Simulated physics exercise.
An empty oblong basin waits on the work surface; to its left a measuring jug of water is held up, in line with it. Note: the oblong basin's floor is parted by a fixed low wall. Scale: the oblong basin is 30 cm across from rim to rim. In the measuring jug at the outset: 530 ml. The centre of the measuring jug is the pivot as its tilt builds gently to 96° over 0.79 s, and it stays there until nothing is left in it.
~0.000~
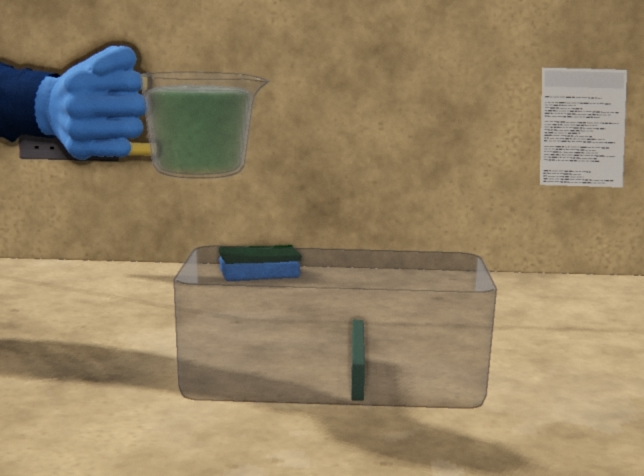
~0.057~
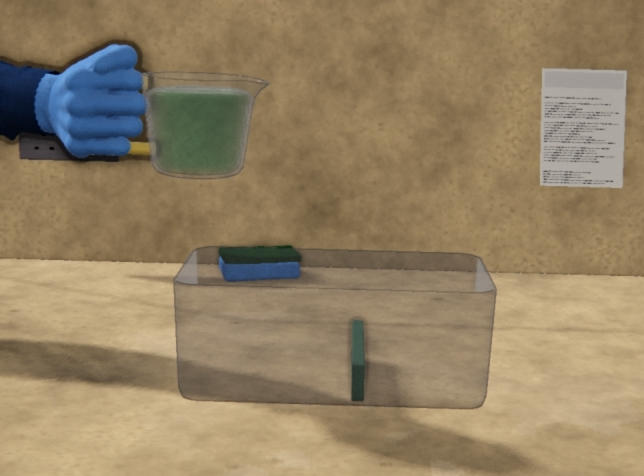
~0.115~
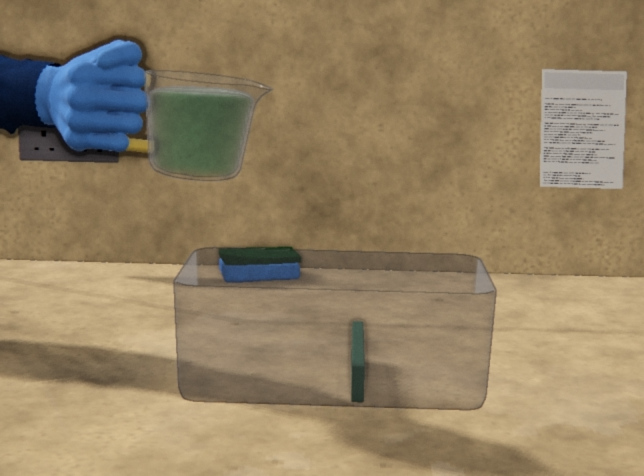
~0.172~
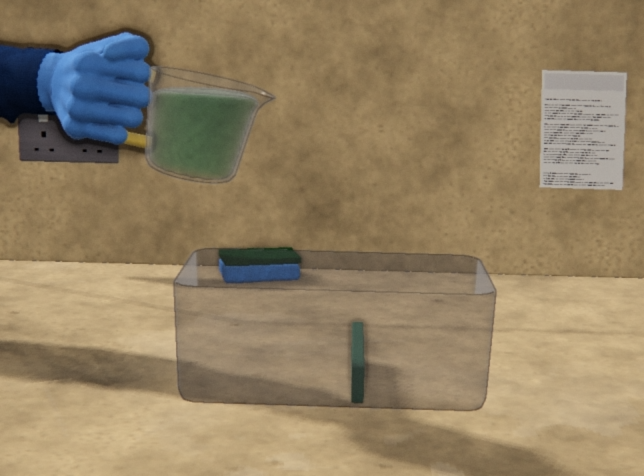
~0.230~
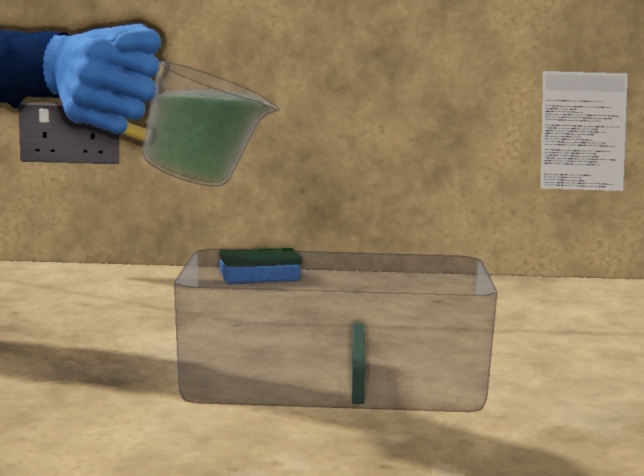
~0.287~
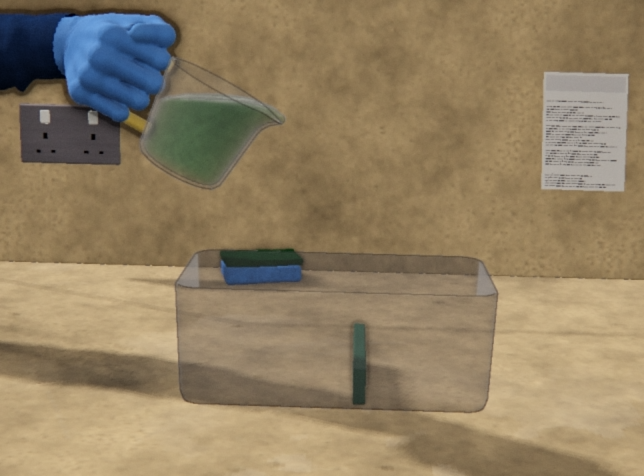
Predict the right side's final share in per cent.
The right side finishes with roughly 6 per cent.
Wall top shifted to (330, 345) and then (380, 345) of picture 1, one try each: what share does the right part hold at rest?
Around 45 and 10 percent, in that order.
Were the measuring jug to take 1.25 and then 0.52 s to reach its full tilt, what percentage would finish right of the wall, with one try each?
Near 10 in a hundred on the first go and near 5 in a hundred on the second.
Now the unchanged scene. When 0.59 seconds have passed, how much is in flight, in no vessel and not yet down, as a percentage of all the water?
Some 28 per cent.
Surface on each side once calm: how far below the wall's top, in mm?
I'd say some 18 mm on the left and some 36 mm on the right.
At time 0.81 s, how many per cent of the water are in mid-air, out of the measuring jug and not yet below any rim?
Near 14 percent.
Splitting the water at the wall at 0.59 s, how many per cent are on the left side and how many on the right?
20 on the left, 1 on the right, roughly.
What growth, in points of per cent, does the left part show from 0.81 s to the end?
Some 16 per cent.
After 0.59 s the tilt is 81° and 51 per cent is still to pour, 20 is left of the wall and 1 right of it.
After 0.81 s the tilt is 96° and 11 per cent is still to pour, 73 is left of the wall and 2 right of it.
After 1.04 s the tilt is 96° and 2 per cent is still to pour, 87 is left of the wall and 5 right of it.
After 1.29 s the tilt is 96° and 0 per cent is still to pour, 89 is left of the wall and 7 right of it.
In the end 90 per cent lies left of the wall, 6 right of it and 4 outside.
